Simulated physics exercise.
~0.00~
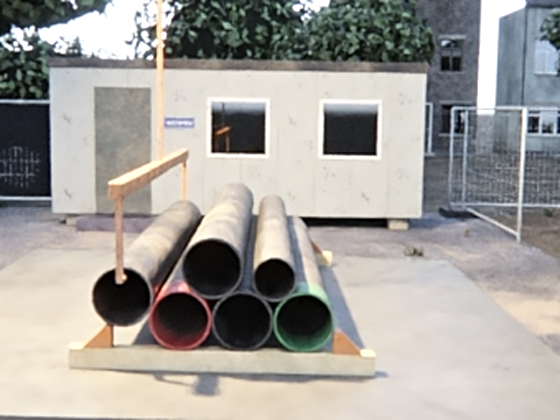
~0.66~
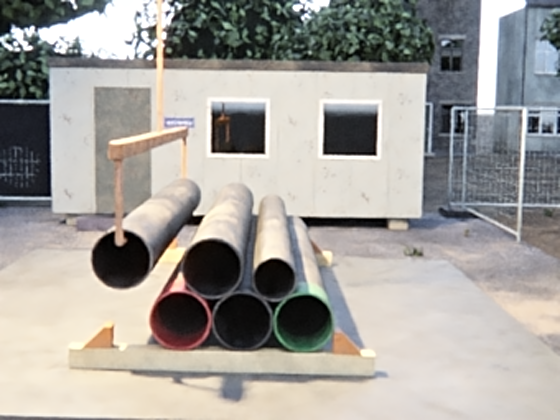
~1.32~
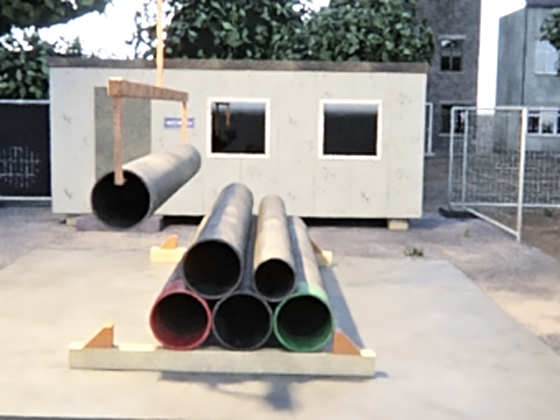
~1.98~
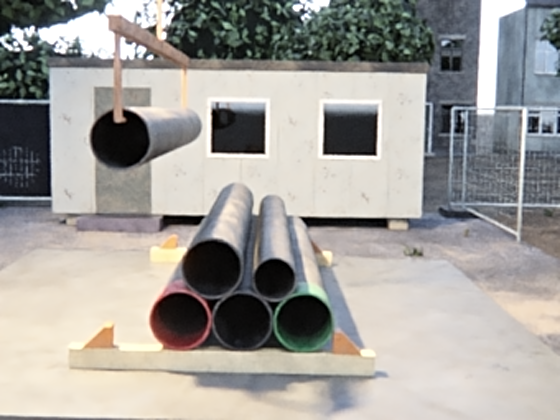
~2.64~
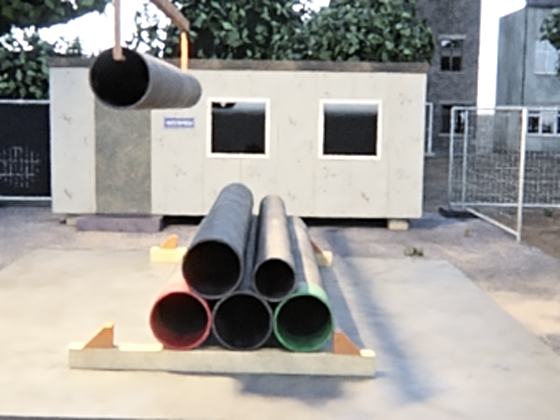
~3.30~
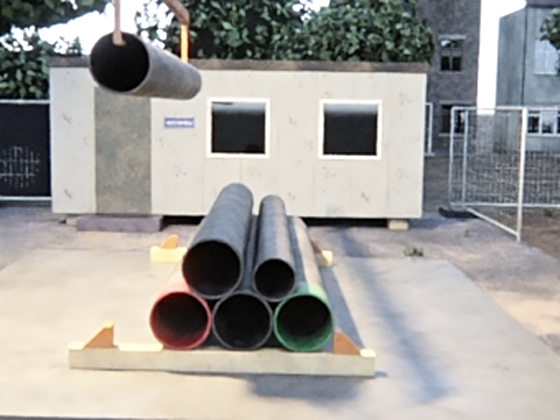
Stack of steel pipes on timber bearers staying put as a hoist lifts the upper left pipe high above the rest.
